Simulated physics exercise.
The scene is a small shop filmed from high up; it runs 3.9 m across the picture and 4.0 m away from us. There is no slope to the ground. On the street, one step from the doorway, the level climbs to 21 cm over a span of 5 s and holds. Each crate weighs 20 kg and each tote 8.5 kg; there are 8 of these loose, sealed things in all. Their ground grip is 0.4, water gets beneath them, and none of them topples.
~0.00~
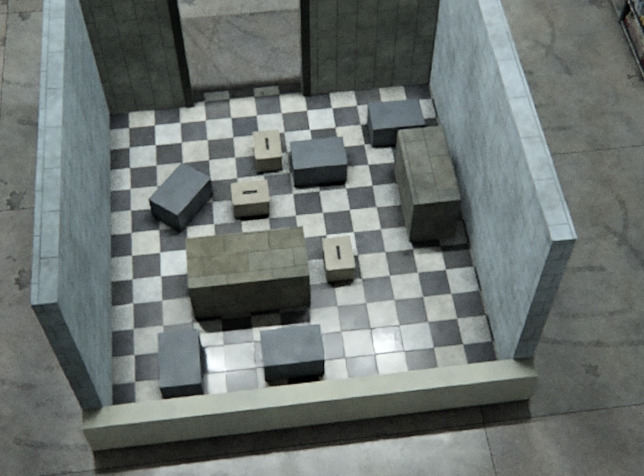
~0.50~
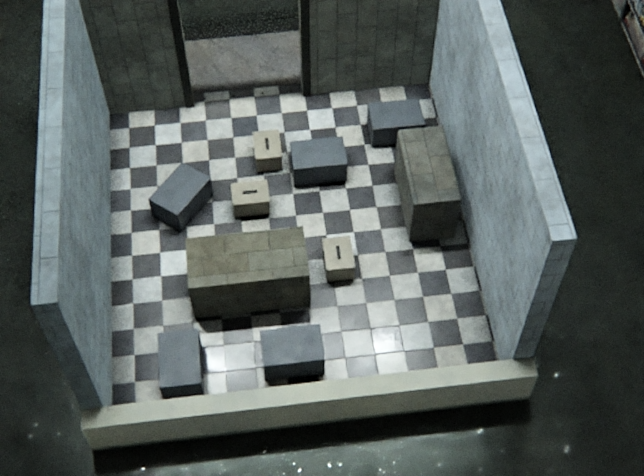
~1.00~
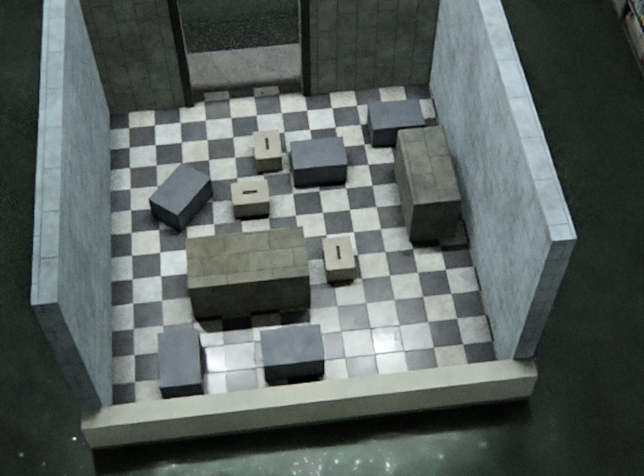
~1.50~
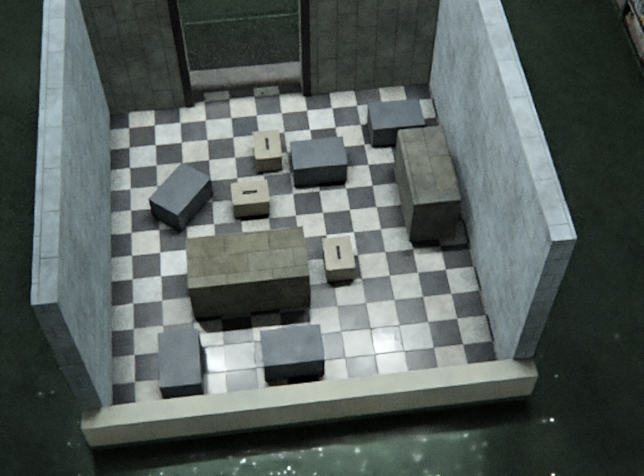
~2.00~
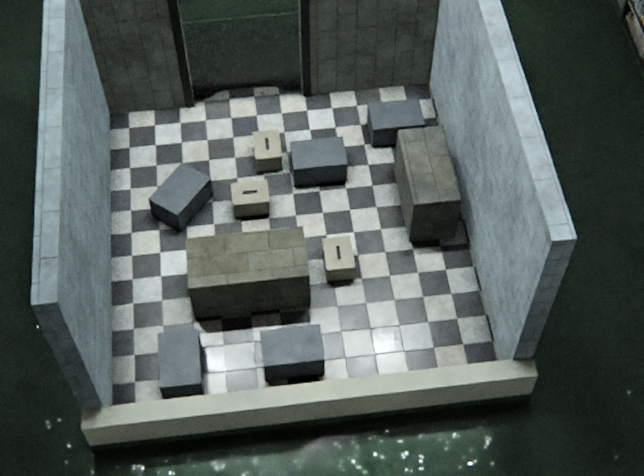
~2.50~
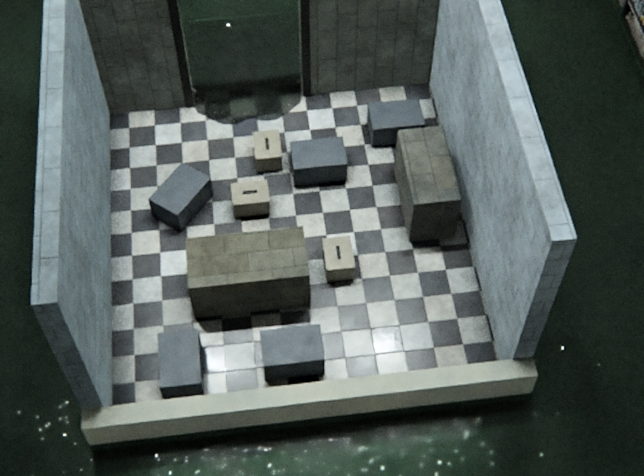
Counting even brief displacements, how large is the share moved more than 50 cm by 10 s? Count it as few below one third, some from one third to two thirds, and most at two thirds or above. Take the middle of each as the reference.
Some.
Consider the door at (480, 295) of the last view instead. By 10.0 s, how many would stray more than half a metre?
You'd get 3 in that case.
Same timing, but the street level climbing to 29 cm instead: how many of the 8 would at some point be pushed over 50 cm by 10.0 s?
Then it comes to 7.
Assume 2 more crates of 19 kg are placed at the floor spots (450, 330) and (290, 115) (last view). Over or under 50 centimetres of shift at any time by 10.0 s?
Well, the first one stays inside the mark, and the second tops the mark.
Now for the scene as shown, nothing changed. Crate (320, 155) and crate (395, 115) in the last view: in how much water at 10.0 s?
About 9 and 4 cm.
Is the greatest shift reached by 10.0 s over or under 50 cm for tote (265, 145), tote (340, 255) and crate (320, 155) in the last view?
Result, in order: Exceeded / exceeded / exceeded.
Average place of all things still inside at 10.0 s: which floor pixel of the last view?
Near (338, 294).
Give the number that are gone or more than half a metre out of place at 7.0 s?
I get 3.
After 3.5 s 0 of 8 are over 50 cm from their spots; 0 afloat.
After 4.5 s 0 of 8 are over 50 cm from their spots; 0 afloat.
After 7.0 s 3 of 8 are over 50 cm from their spots; 1 afloat.
After 10.0 s 4 of 8 are over 50 cm from their spots, and 4 have been at some point; 5 afloat.
